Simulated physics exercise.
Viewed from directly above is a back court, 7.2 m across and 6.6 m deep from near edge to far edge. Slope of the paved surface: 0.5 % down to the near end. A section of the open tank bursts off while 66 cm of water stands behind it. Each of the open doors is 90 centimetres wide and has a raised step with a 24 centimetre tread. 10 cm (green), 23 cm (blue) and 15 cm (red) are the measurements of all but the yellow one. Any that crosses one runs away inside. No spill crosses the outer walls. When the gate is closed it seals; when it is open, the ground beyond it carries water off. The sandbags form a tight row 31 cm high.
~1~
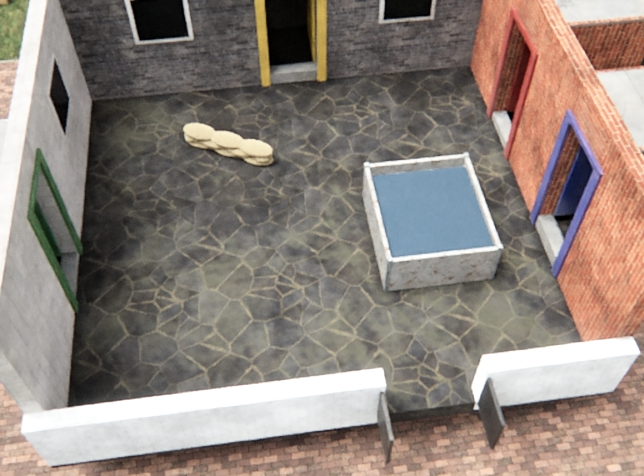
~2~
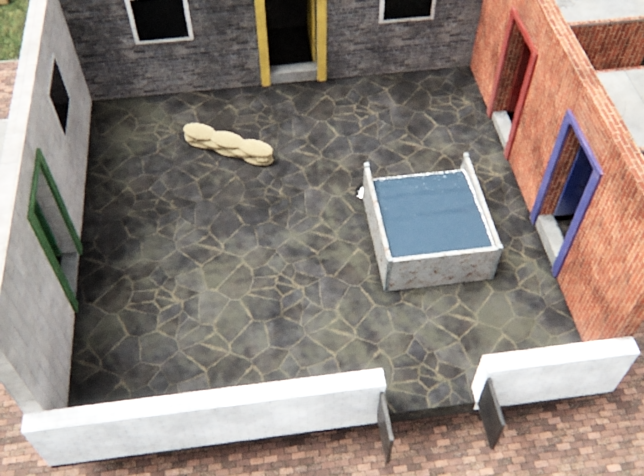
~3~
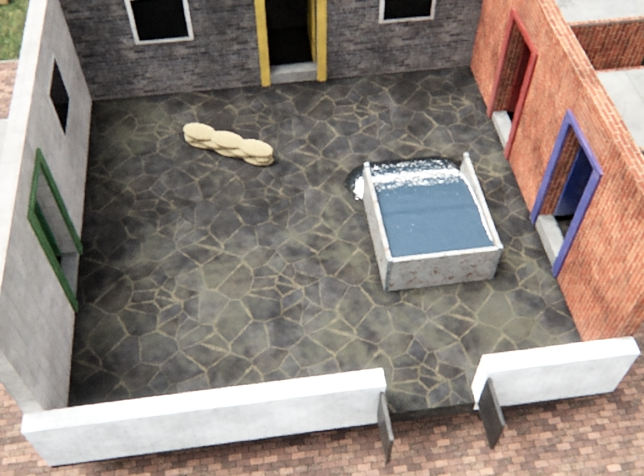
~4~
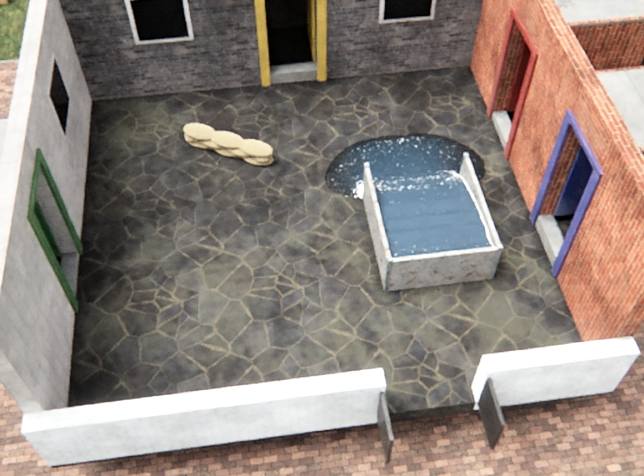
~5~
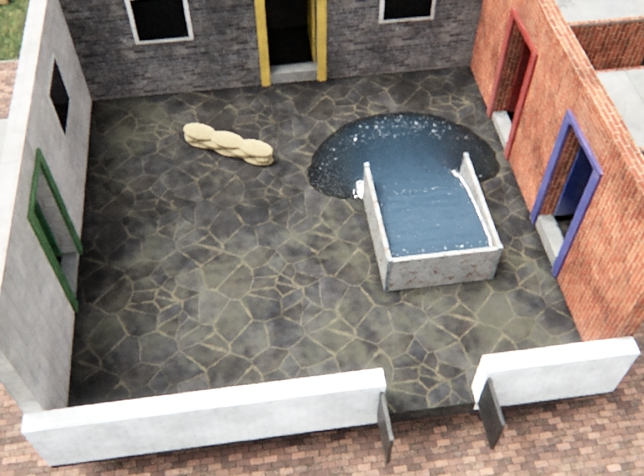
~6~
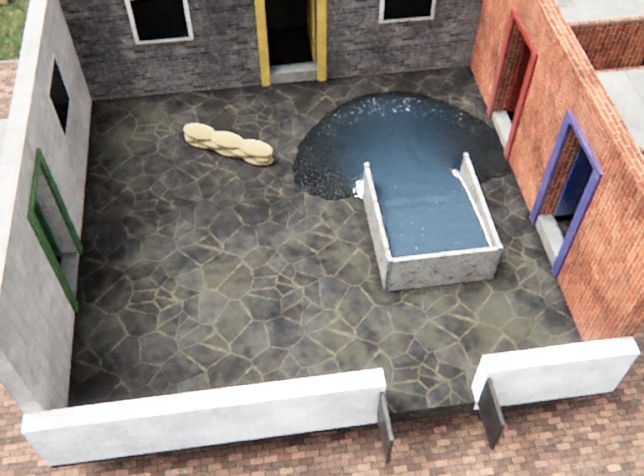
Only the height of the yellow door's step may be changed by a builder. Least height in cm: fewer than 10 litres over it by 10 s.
Approx. 17 cm.
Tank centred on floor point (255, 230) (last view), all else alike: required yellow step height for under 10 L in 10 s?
At least some 11.5 centimetres tall.
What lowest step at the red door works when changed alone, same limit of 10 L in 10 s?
Roughly 11.5 cm at the red door.
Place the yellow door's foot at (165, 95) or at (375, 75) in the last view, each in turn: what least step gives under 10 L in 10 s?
In turn: Roughly 7.5 cm, roughly 27 cm.
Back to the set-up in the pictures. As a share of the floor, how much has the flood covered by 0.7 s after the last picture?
Close to 25 per cent of it is wet.
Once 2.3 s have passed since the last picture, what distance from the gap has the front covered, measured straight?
The front sits around 6.2 m out.
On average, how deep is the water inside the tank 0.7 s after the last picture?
The mean depth is roughly 30 cm.
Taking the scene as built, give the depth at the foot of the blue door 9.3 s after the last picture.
Depth: Near 3.0 cm.
Then, 0.7 s after the last picture water covers 25 % of the floor, deepest (31 cm) near (381, 77); 15 cm at the yellow door, 0 litres in over its 24 cm step.
Then, 2.3 s after the last picture water covers 30 % of the floor, deepest (24 cm) near (466, 76); 15 cm at the yellow door, 0 litres in over its 24 cm step.
Then, 9.3 s after the last picture water covers 90 % of the floor, deepest (13 cm) near (66, 438); 4 cm at the yellow door, 0 litres in over its 24 cm step.
At the yellow door as built, the water peaked near 22 cm, 1.3 s after the last picture.
Run again over the same 10 s with other heights there, 23 litres in over 14 cm, 4 litres over 19 cm. The limit of 10 litres is kept from about 17 cm up.
